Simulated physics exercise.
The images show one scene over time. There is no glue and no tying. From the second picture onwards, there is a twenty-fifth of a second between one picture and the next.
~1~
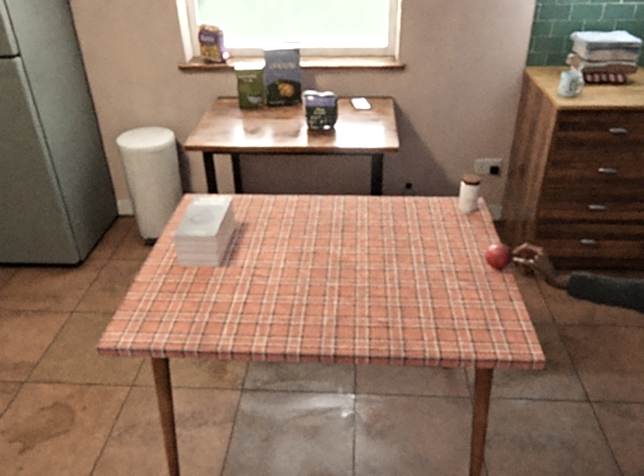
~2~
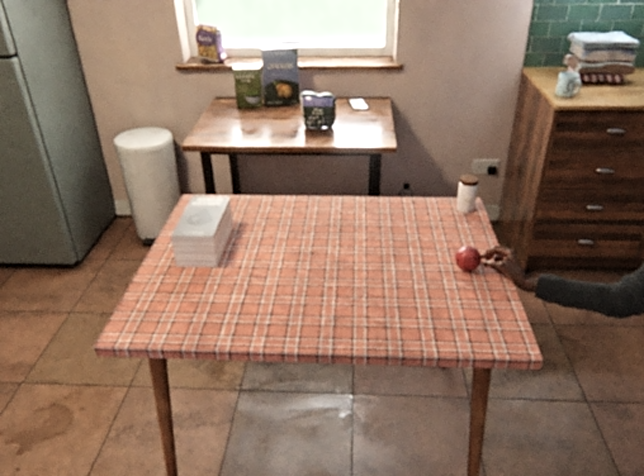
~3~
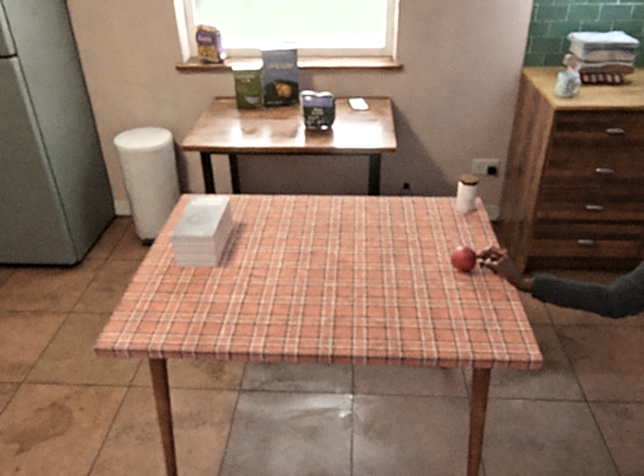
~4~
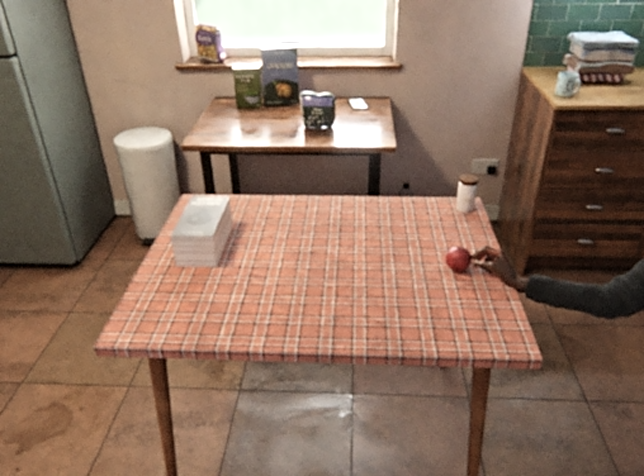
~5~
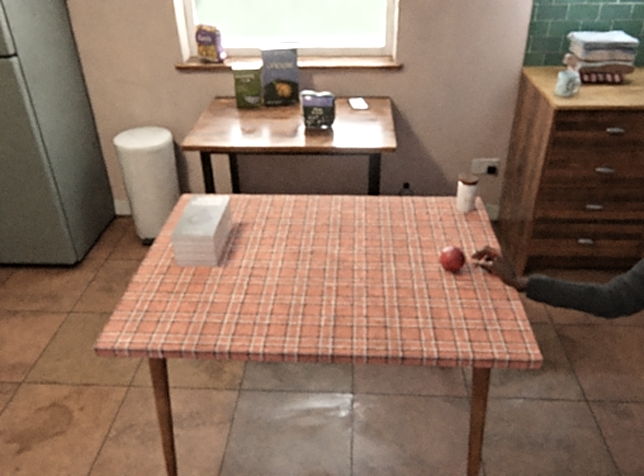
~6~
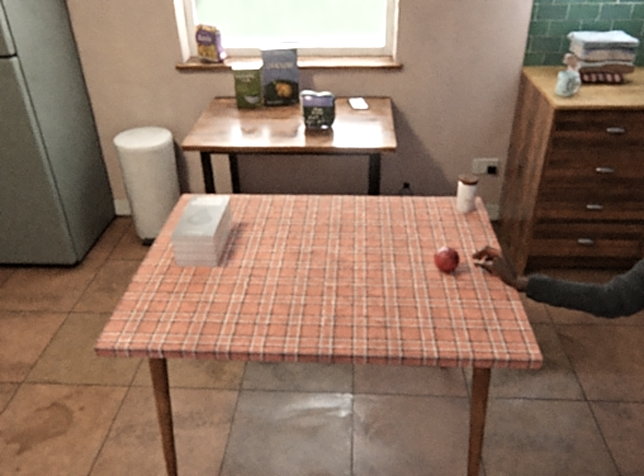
A hand reached in from the right with a red ball and moved it onto the checked tablecloth, then let go, and the ball rolled a little way left, away from the fingers.
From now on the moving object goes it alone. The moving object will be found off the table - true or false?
False, it remains on the table.
Then, 0.20 s after the last picture, red ball rolled about its own width near (420, 261).
Then, 0.40 s after the last picture, red ball rolled well along near (398, 263).
Then, 0.80 s after the last picture, red ball rolled well along near (369, 265).
At rest, moved from the start, red ball. Seen from the same camera at the end, red ball near (358, 266).
